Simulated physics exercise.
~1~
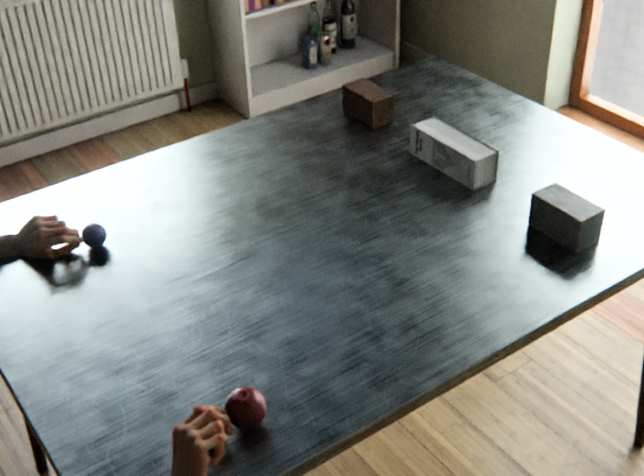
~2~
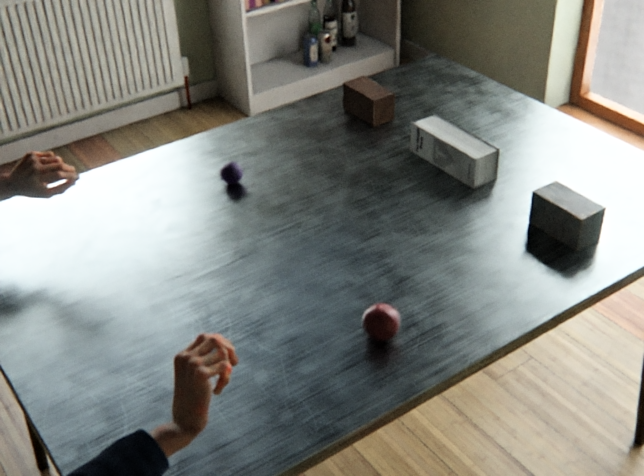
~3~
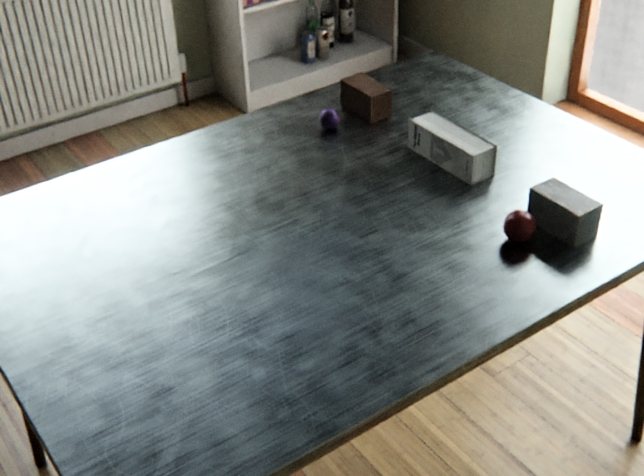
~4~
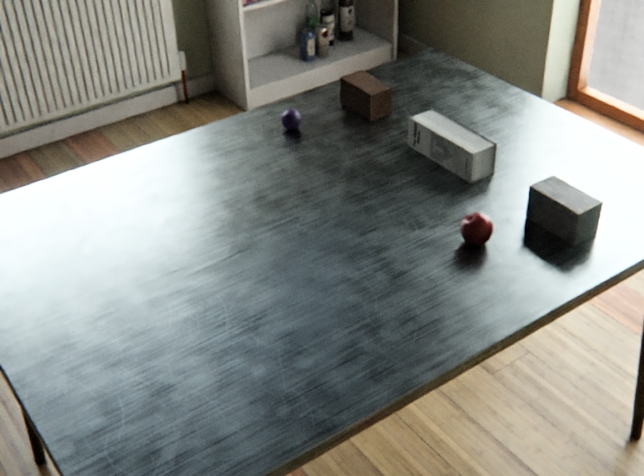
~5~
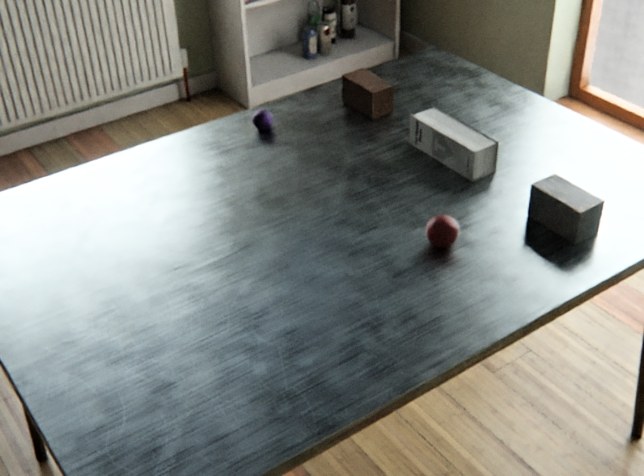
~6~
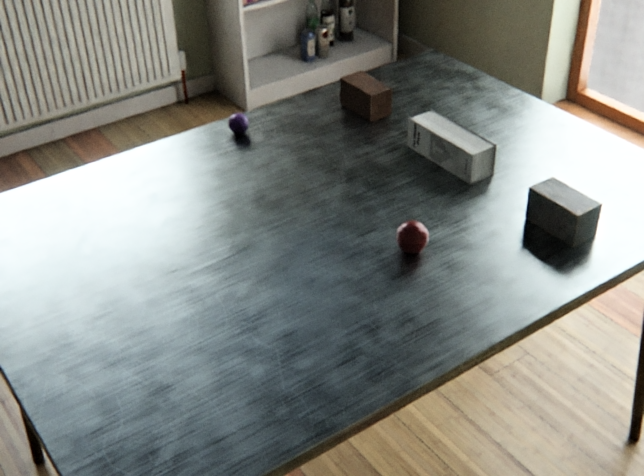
A red apple and a purple ball leave two hands at the left and near edges of a dark, streaked table, seen from above in a room with a radiator and shelves. Across the table stand a brown brick, a white book or box, and a grey block, with gaps between them. The hands draw back as both roll rightward and away. The apple reaches the grey block and bounces off, while the purple ball rebounds by the brown brick. Both roll back leftward, and end on the open tabletop, neither having passed through a gap.
